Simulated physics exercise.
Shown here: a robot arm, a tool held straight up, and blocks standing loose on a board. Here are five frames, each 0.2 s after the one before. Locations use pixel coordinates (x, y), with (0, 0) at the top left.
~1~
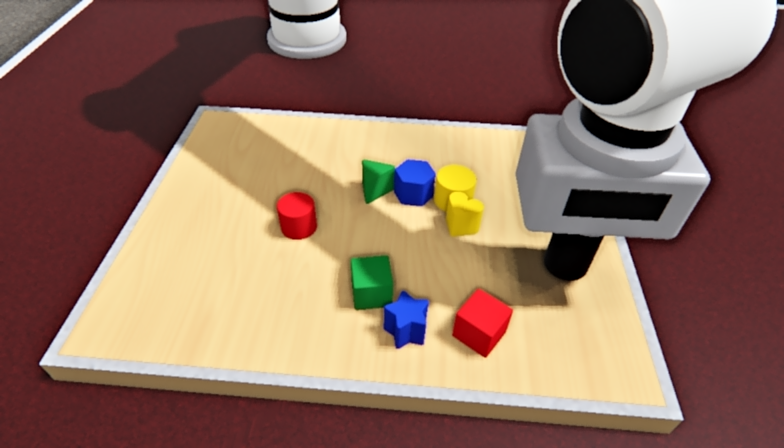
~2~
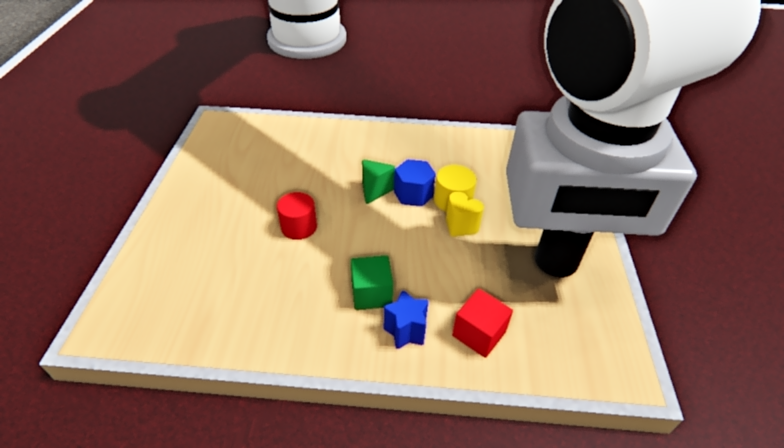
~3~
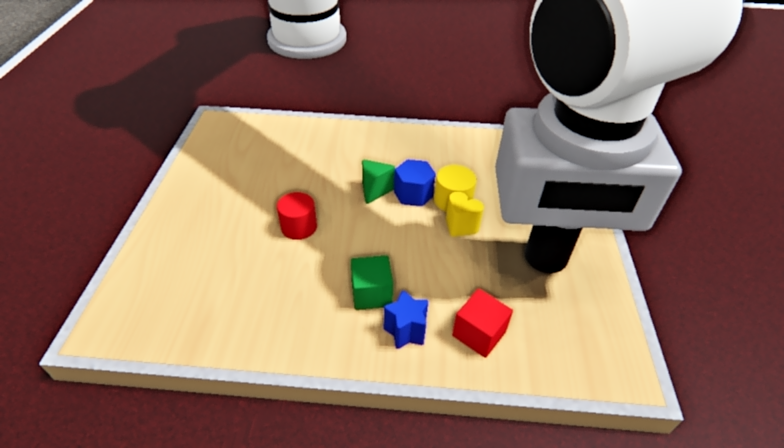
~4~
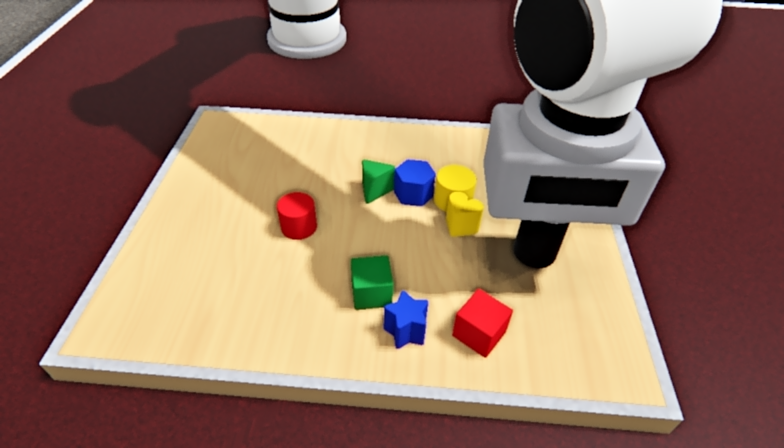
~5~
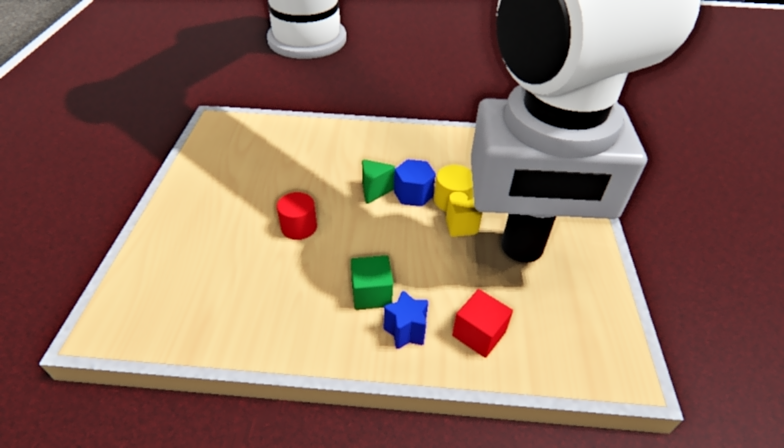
The robot arm slid its upright black tool slowly to the left and slightly away across the right side of the wooden board, while the colored blocks all stayed where they were.
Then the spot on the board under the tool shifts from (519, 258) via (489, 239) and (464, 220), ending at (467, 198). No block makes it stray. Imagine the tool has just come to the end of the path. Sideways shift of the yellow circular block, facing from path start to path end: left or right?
Right side.
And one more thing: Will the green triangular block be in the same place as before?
Yes, I think so.
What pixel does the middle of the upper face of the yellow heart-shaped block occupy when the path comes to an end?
At pixel (431, 190).
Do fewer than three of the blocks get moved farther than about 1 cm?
Yes, I think so.
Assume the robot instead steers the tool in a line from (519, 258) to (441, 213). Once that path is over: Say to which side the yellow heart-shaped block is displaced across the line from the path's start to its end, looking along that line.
It slides leftward.
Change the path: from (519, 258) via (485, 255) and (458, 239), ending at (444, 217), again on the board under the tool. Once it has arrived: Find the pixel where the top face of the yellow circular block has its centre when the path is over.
It sits at (457, 158).
The first path, step by step. One third of the way, tool at (491, 229); yellow heart-shaped block at (458, 201).
Two thirds of the way, tool at (465, 210); yellow circular block at (454, 170); yellow heart-shaped block at (432, 193), turned 55° anticlockwise.
At the end, tool at (468, 188); green triangular block not moved; blue six-sided block not moved; yellow circular block at (450, 153); yellow heart-shaped block at (431, 190), turned 70° anticlockwise.
